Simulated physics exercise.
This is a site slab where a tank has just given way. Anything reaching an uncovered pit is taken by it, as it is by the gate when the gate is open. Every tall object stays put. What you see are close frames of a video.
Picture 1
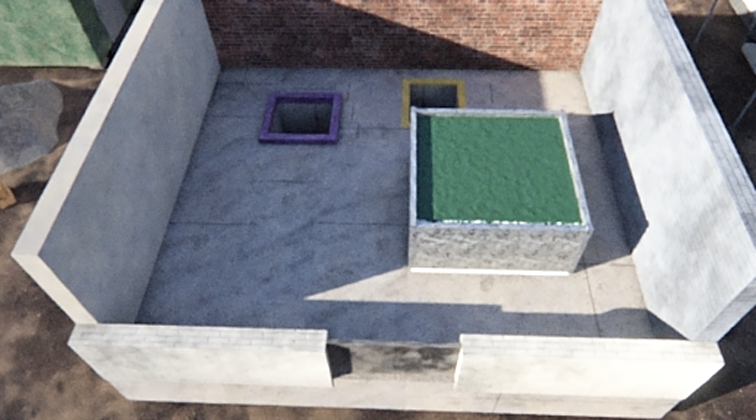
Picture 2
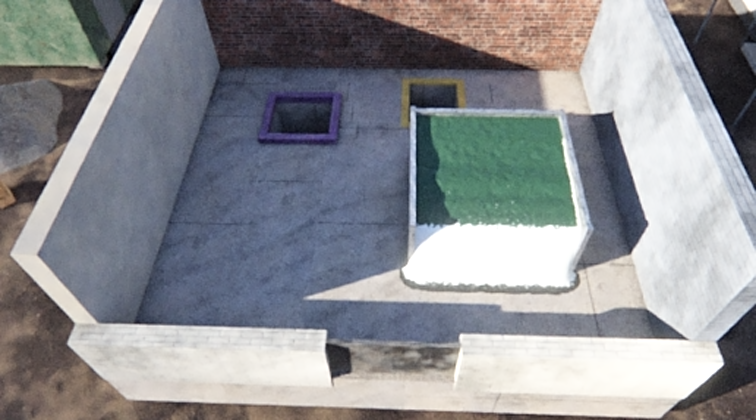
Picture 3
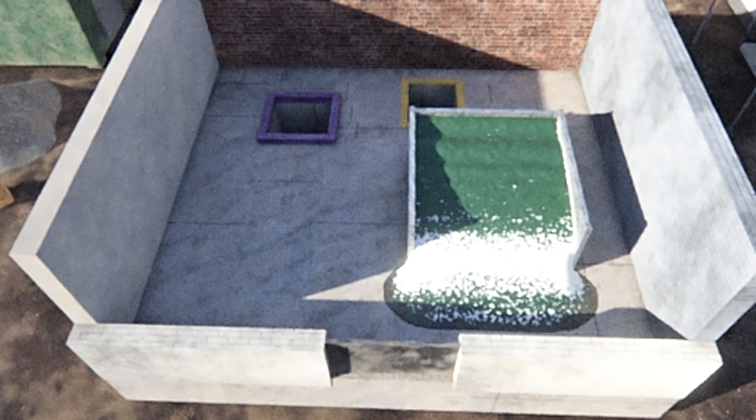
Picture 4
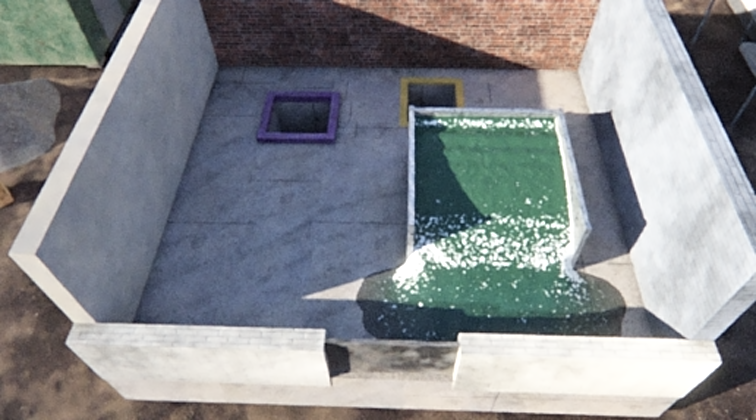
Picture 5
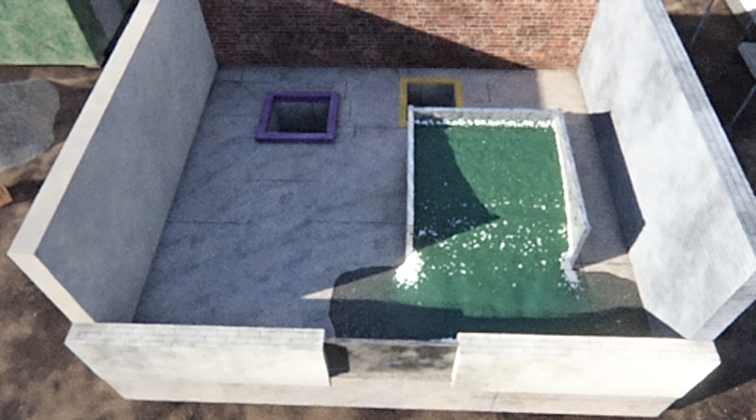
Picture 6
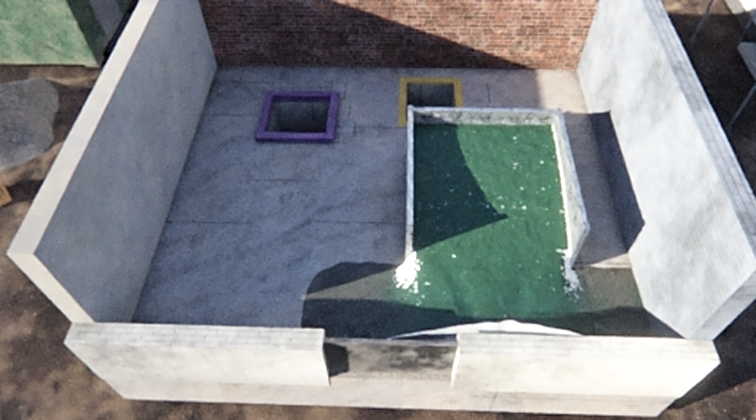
Green water bursting from the front of a raised tank in white froth, then spreading across a walled concrete slab.
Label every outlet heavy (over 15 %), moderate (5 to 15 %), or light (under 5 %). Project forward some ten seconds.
Labels: Gate - light, yellow pit - heavy, purple pit - light.
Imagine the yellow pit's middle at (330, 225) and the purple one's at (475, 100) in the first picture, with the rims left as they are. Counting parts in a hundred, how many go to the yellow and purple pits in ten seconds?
Split: Yellow 10 %, purple 8 %.
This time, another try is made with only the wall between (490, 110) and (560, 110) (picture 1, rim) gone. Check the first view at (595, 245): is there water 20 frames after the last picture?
It would be soaked by then.
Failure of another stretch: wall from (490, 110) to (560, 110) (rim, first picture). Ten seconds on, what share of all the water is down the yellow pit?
The yellow pit takes 45 per cent.
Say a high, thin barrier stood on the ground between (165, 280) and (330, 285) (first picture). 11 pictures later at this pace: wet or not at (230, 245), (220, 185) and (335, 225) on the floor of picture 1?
Running through them in order, the first comes out free from flooding, the second free from flooding and the last taken by the flood.
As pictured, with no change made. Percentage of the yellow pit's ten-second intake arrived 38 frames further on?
Approximately 35 in a hundred, I reckon.
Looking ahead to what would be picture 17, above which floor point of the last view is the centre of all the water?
I'd point to (457, 275).
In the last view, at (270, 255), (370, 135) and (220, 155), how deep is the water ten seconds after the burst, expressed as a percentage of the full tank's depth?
The depth comes out near 4, 6 and 14 per cent.
A moment on, water covers 25 % of the floor; the gate 0 %, the yellow pit 0 %, the purple pit 0 %.
Next, water covers 50 % of the floor; the gate 0 %, the yellow pit 0 %, the purple pit 0 %.
Then, water covers 70 % of the floor; the gate 0 %, the yellow pit 0 %, the purple pit 0 %.
Later, water covers 95 % of the floor; the gate 0 %, the yellow pit 8 %, the purple pit 1 %.
In the end, water covers 100 % of the floor; the gate 0 %, the yellow pit 22 %, the purple pit 3 %.
